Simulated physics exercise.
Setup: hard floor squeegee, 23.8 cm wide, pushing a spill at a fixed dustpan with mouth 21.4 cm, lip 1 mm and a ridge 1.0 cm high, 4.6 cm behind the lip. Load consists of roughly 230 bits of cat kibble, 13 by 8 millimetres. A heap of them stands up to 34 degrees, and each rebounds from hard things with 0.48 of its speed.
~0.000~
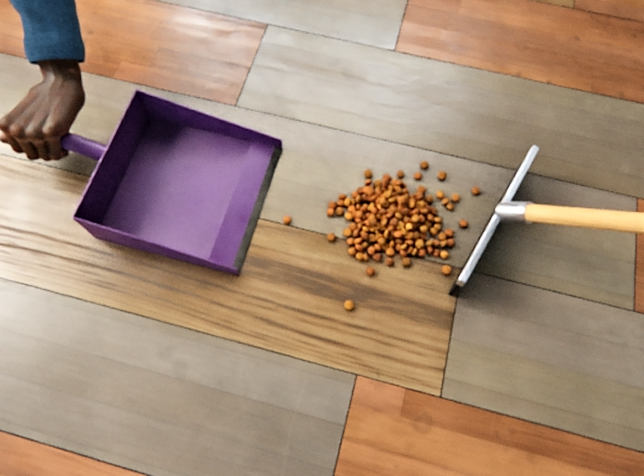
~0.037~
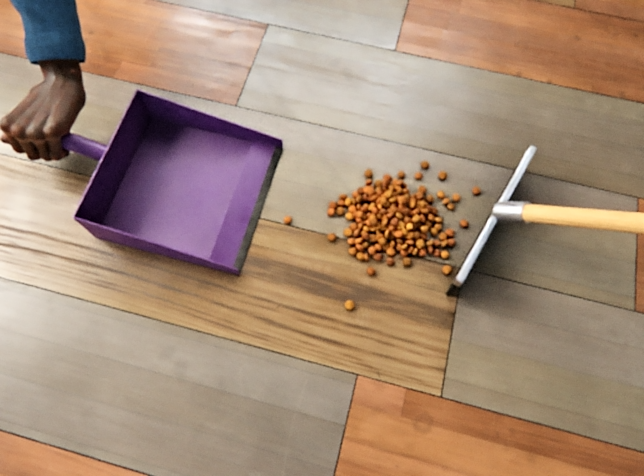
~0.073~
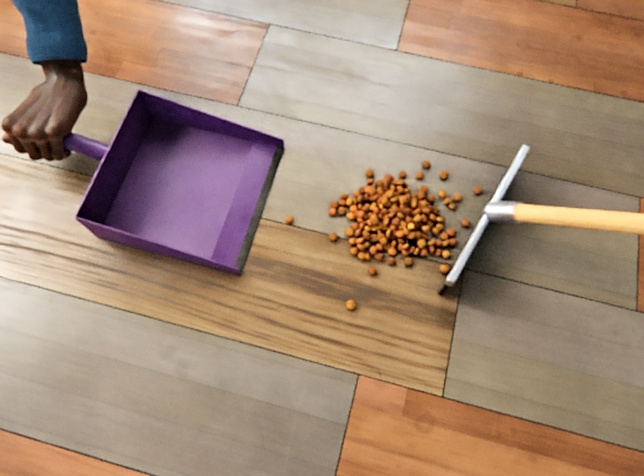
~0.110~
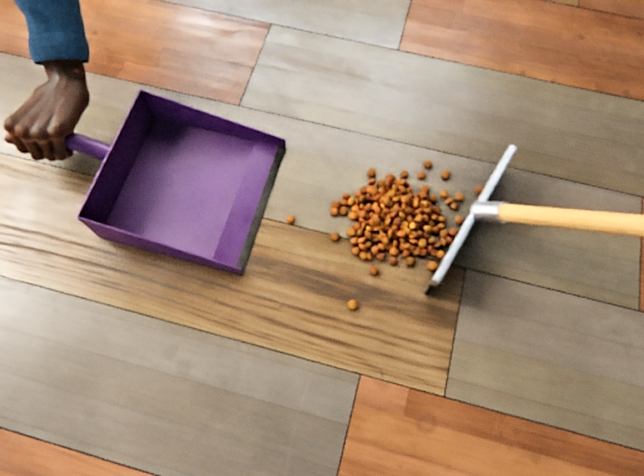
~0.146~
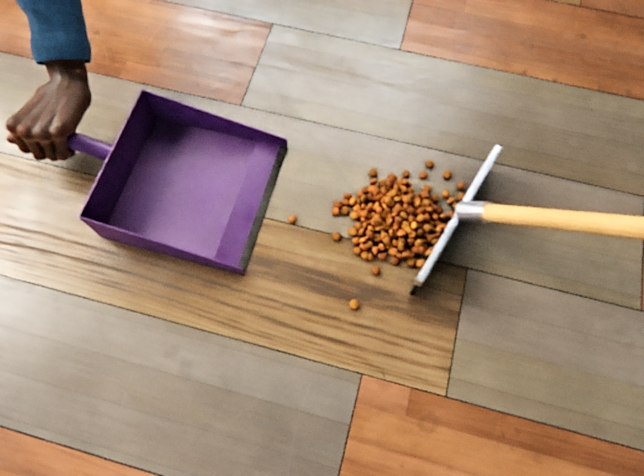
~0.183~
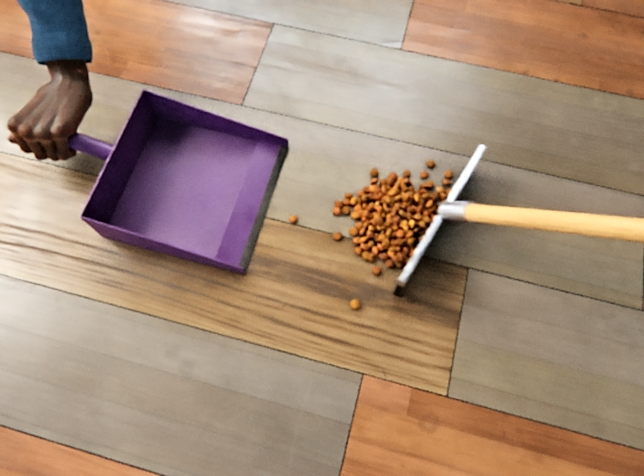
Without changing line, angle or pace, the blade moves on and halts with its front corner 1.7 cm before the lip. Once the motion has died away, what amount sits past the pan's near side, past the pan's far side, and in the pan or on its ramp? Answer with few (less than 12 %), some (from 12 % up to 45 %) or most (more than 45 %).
Near side - few; far side - some; pan - few.
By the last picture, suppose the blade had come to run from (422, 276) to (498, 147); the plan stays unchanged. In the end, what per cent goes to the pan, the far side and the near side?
Pan 10; far 15; near 0.
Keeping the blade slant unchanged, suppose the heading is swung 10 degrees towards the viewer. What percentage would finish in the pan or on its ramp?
0 per cent.
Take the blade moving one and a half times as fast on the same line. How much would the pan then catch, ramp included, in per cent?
Then near 25 in a hundred.
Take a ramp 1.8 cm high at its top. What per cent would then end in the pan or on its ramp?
Estimate: About 5 in a hundred.
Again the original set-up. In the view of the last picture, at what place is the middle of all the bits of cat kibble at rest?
Somewhere around (294, 191) in the final frame.
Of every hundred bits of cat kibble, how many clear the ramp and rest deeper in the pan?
About 0 %.
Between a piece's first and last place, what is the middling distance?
I'd say close to 16 cm.
Then, at 0.35 s, middle of the blade 14 cm from the lip; 0 % over the lip, far side 10 %, near side 0 %.
After 0.45 s, middle of the blade 8 cm from the lip; 0 % over the lip, far side 15 %, near side 0 %.
After 0.69 s, middle of the blade 5 cm from the lip; 5 % over the lip, far side 15 %, near side 0 %.
By 1.0 s all is still; near side 0 %, far side 15 %, pan 5 %, in front of the lip or behind the blade 75 %.
